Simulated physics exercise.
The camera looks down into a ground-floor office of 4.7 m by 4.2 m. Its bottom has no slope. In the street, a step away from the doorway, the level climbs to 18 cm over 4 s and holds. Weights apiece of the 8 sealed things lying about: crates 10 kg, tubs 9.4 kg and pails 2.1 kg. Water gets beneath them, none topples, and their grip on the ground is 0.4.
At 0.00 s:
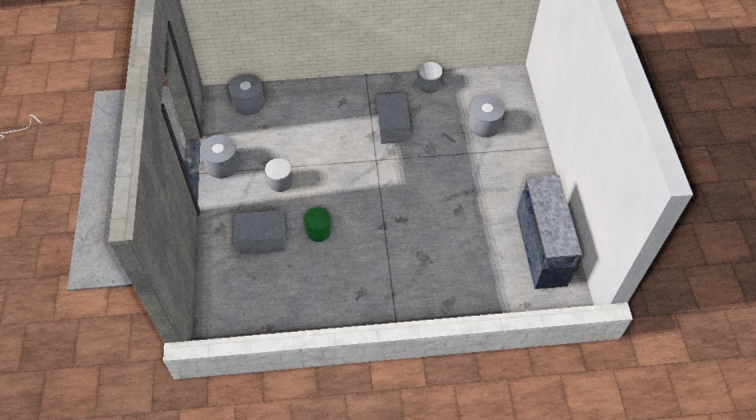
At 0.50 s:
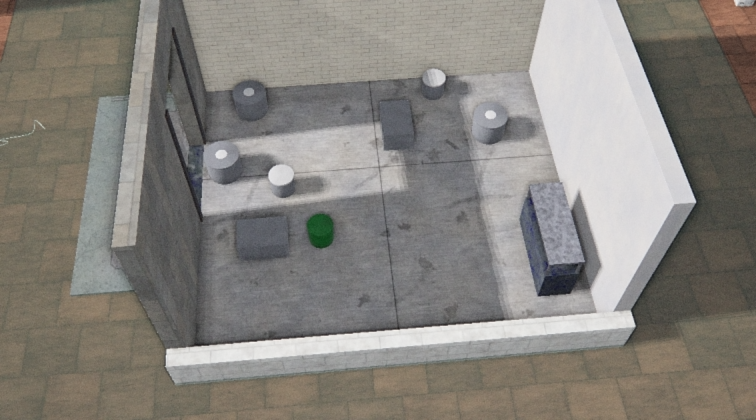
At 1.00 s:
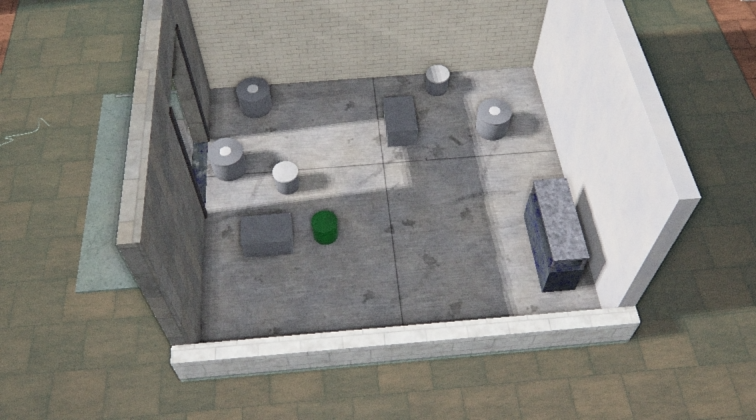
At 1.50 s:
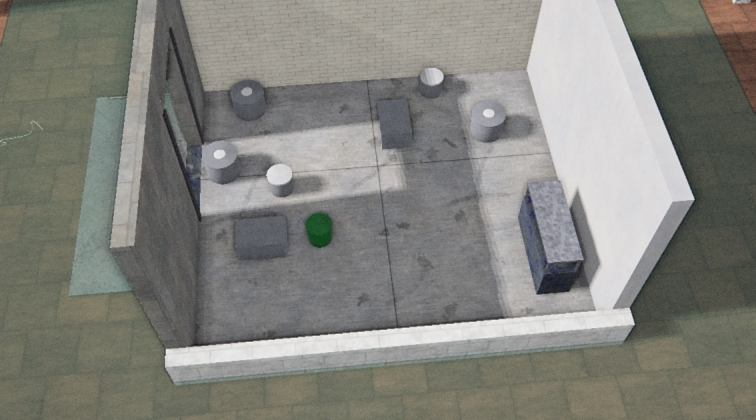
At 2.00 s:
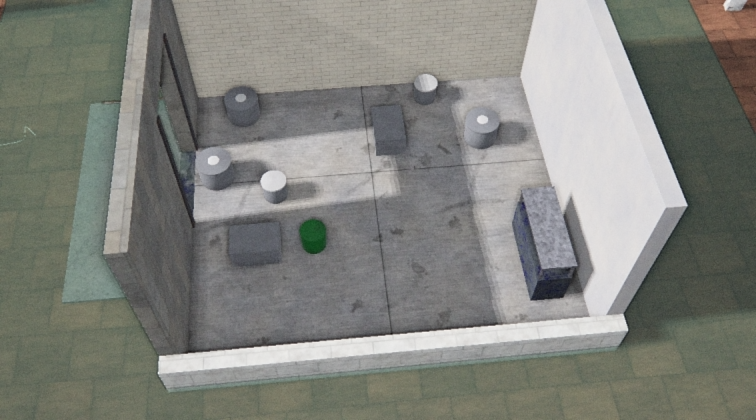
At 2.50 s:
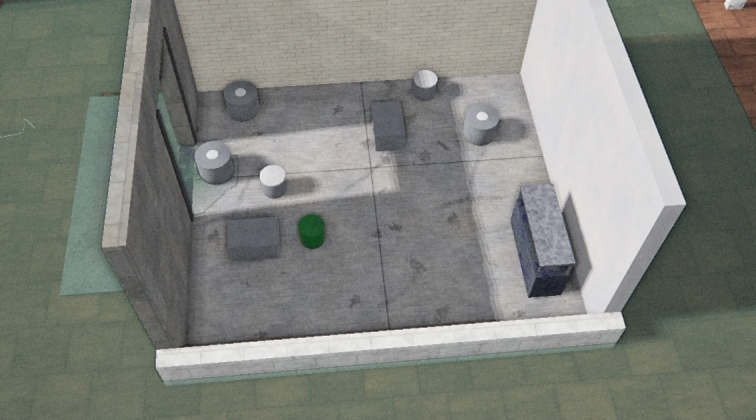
The video shows a roofless room holding grey and white containers, blocks and one green pail, as greenish water spreads over the brick paving outside and begins entering at the left doorway; the objects inside stay in place.
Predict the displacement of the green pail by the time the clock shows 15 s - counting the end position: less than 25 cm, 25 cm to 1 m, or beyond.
The green pail slides a little.
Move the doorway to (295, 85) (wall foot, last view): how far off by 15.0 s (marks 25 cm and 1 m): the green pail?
Then the green pail ends far away.
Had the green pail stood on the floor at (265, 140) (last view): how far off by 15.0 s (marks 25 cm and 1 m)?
It gets carried off.
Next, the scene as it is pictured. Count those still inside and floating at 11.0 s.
At that moment 6.
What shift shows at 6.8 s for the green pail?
Roughly 80 cm by then.
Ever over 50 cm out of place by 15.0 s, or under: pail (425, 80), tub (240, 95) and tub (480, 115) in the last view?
In turn: Over, less, past it.
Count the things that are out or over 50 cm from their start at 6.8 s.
4 of them.
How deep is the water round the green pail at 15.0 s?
Roughly 5 cm.
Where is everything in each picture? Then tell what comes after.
In the first picture, the green pail at (317, 218) rests on the ground; water covers 0.0 m2; 0 of 8 have shifted.
In the second picture, the green pail at (320, 225), on the bottom; 0.0 m2 under water; 0 of 8 have shifted.
In the third picture, the green pail at (324, 221), on the bottom; water covers 0.0 m2; 0 of 8 have shifted.
In the fourth picture, the green pail at (319, 224), on the bottom; water covers 0.0 m2; 0 of 8 have shifted.
In the fifth picture, the green pail at (313, 230) rests on the ground; 0.0 m2 under water; 0 of 8 have shifted.
In the sixth picture, the green pail at (311, 226), on the bottom; water covers 0.2 m2; 0 of 8 have shifted.
After 3.5 s the green pail is near (311, 226), 0.0 m from its start, aground; 0 afloat.
After 6.8 s the green pail is near (347, 271), 0.8 m from its start, aground; 0 afloat.
After 11.0 s the green pail is near (347, 271), 0.8 m from its start, afloat; 6 afloat.
After 15.0 s the green pail is near (289, 248), 0.4 m from its start, afloat; 7 afloat.
